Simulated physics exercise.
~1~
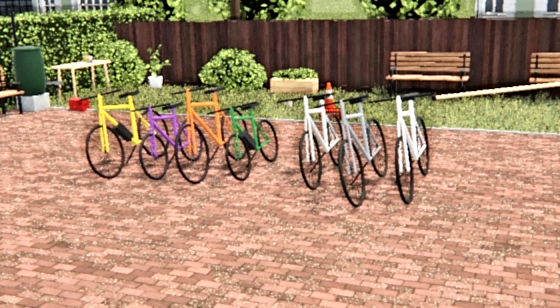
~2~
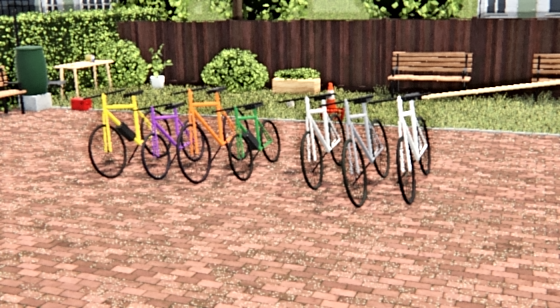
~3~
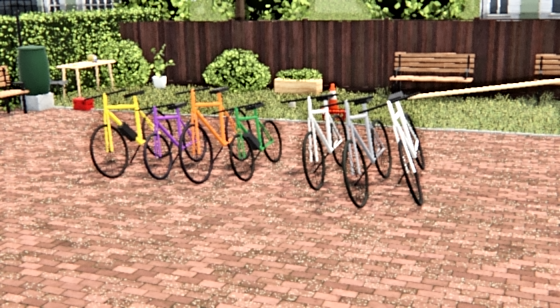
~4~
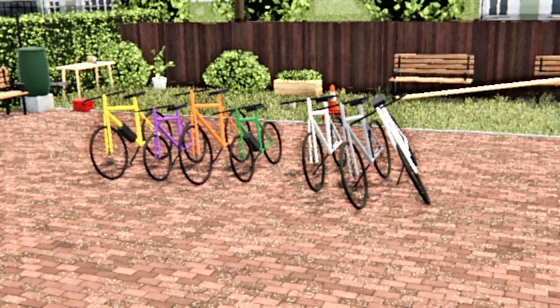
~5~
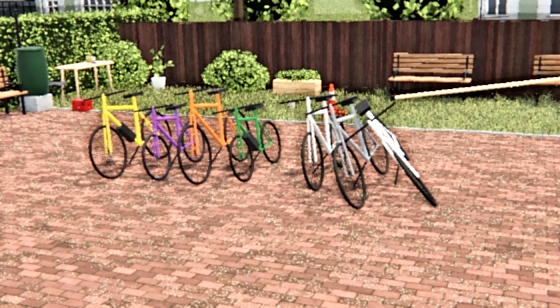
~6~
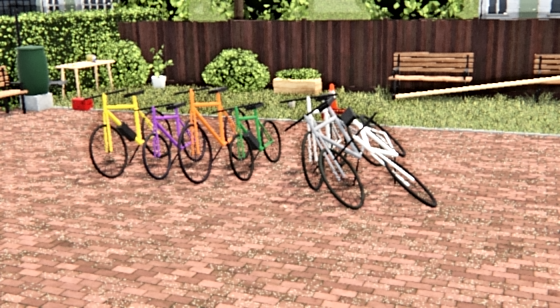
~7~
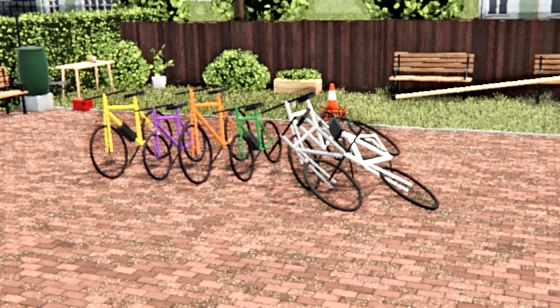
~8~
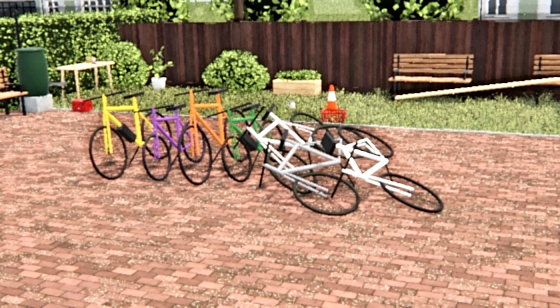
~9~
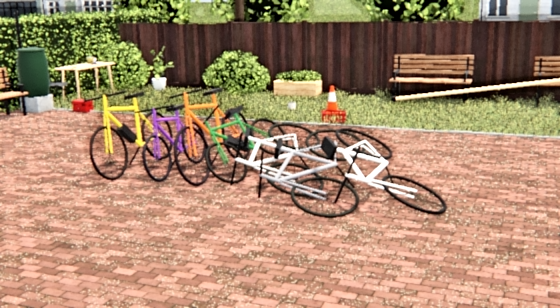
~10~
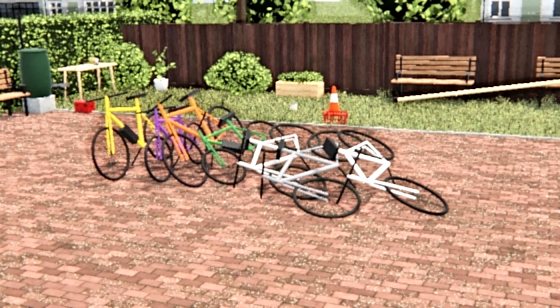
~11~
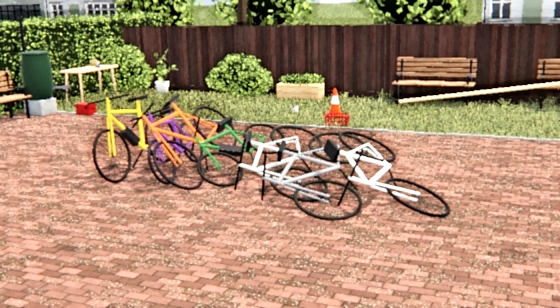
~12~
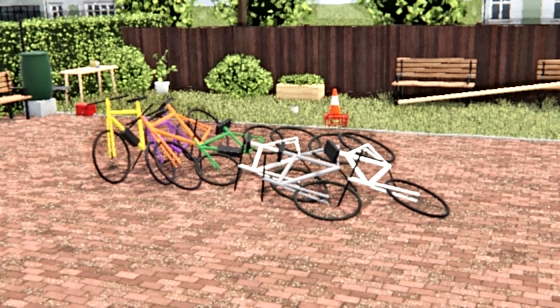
A row of bicycles topples leftward one after another, leaving the yellow one standing.
